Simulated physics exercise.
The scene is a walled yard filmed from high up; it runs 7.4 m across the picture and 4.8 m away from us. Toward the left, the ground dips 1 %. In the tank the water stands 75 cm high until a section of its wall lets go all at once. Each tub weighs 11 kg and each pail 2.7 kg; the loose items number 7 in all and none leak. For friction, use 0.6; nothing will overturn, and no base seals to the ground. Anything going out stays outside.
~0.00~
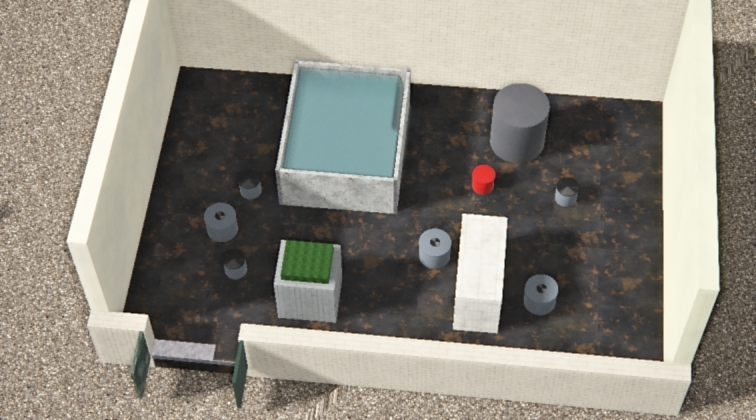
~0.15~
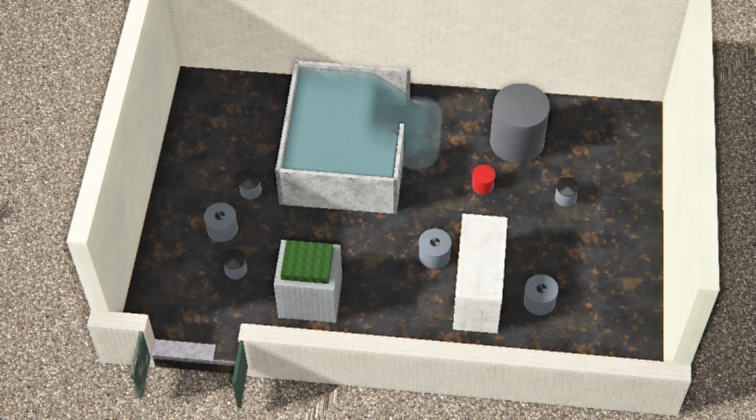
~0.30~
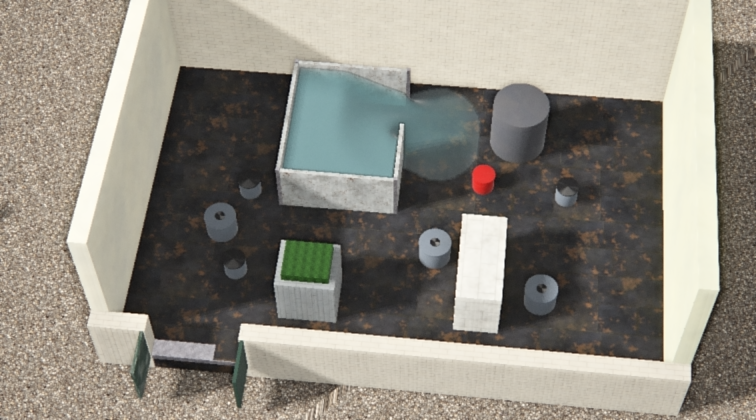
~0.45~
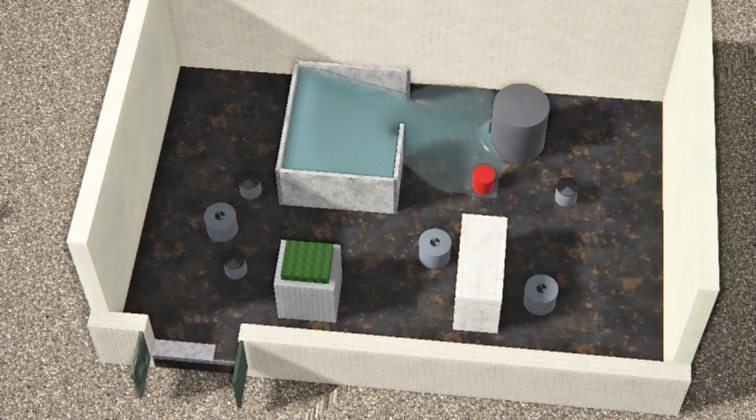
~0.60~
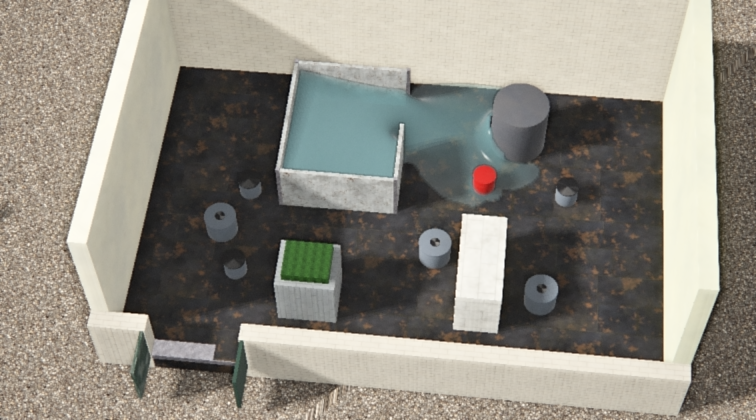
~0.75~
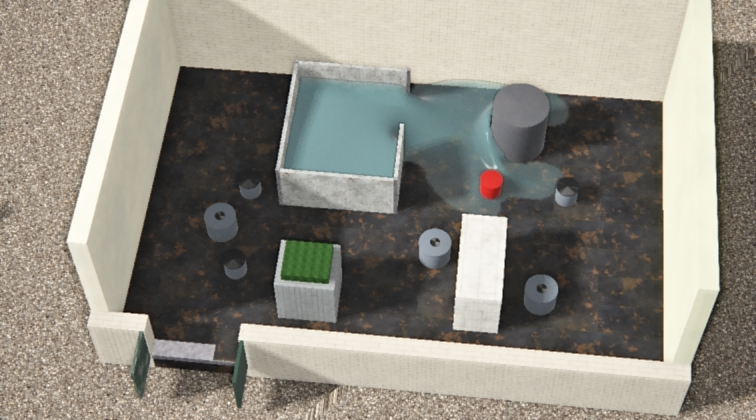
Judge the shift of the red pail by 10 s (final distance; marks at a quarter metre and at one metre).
Expect it to get flushed away.
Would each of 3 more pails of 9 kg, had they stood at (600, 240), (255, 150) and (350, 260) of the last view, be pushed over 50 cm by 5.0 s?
Respectively: Greater, smaller, smaller.
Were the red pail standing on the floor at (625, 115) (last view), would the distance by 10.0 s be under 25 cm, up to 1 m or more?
What happens is that it covers a big distance.
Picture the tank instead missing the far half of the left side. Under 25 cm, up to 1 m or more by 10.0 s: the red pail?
Result: Red pail essentially stationary.
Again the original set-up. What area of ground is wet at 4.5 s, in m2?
Roughly 23 m2.
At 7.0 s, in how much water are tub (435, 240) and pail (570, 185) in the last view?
Some 5 cm at the first, some 7 cm at the second.
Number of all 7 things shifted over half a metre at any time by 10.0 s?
By my count, 3.
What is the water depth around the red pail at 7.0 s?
Near 16 cm deep.
After 2.0 s the red pail is near (586, 289), 2.3 m from its start, afloat; 0 of 7 are out; 1 afloat.
After 4.5 s the red pail is near (601, 343), 3.2 m from its start, afloat; 0 of 7 are out; 3 afloat.
After 7.0 s the red pail is near (536, 341), 2.8 m from its start, afloat; 0 of 7 are out; 3 afloat.
After 10.0 s the red pail is near (365, 330), 3.0 m from its start, afloat; 0 of 7 are out; 5 afloat.
